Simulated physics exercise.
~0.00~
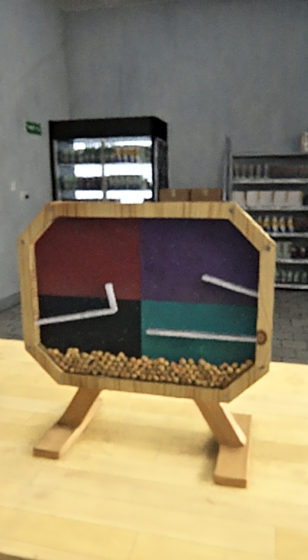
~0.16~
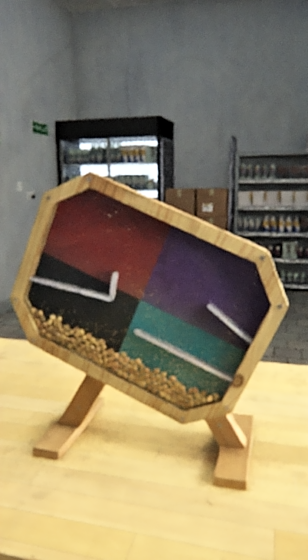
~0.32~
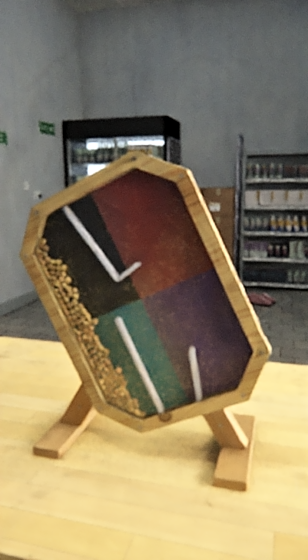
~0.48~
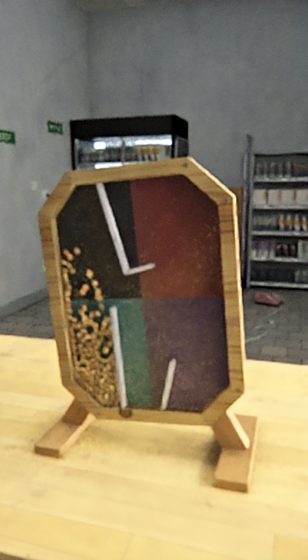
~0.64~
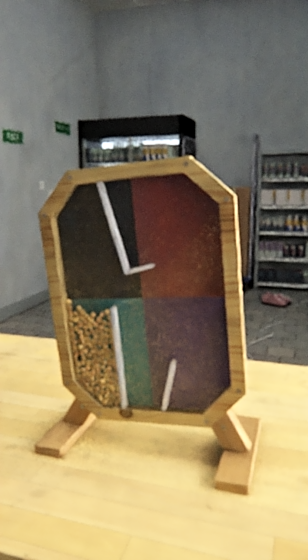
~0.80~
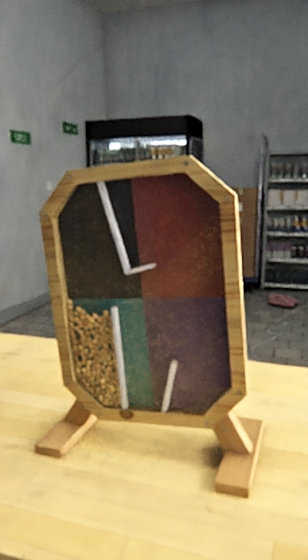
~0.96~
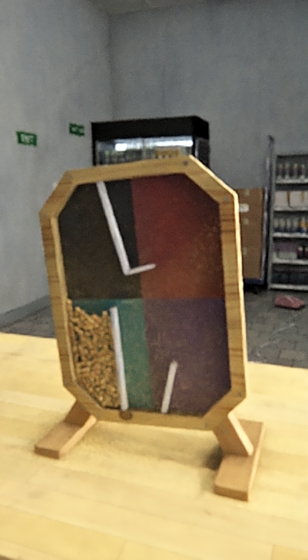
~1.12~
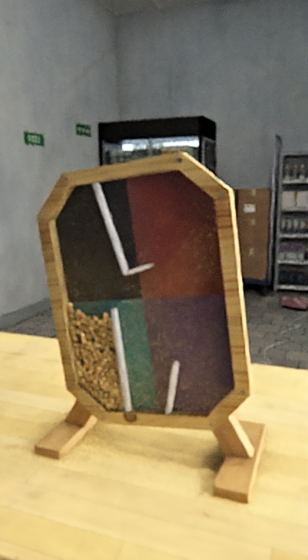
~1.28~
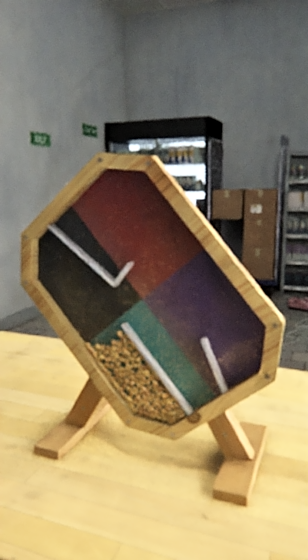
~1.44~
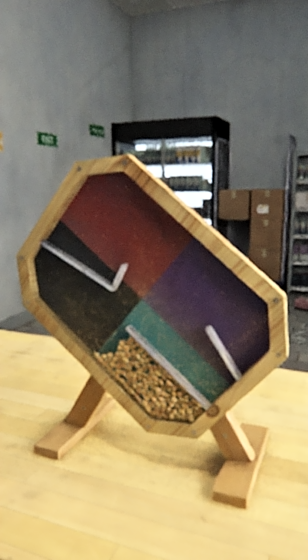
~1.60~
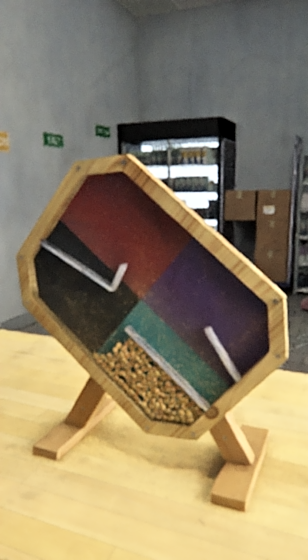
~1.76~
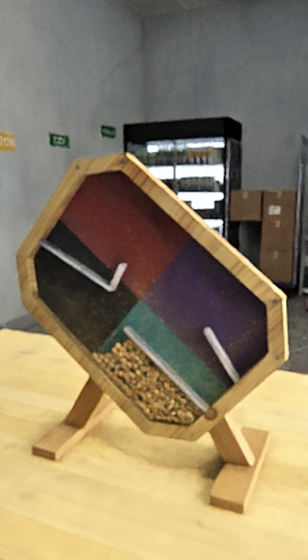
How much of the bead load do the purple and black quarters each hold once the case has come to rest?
Both the purple quarter and the black quarter end up empty, as the beads lie in the turquoise quarter.
A wooden-framed, eight-sided case with a clear cover stands on a table, a layer of small beads lying along the bottom of its black and turquoise quarters. It turns clockwise, and the beads bank up along the left side as it tips. Once it stands nearly upright, they tumble down into the turquoise quarter, gathering left of a long white strip. The case pauses there while the view drifts slightly sideways. Then it swings partway back counterclockwise and stops at a tilt, with the beads settled in the turquoise quarter, beneath the strip.
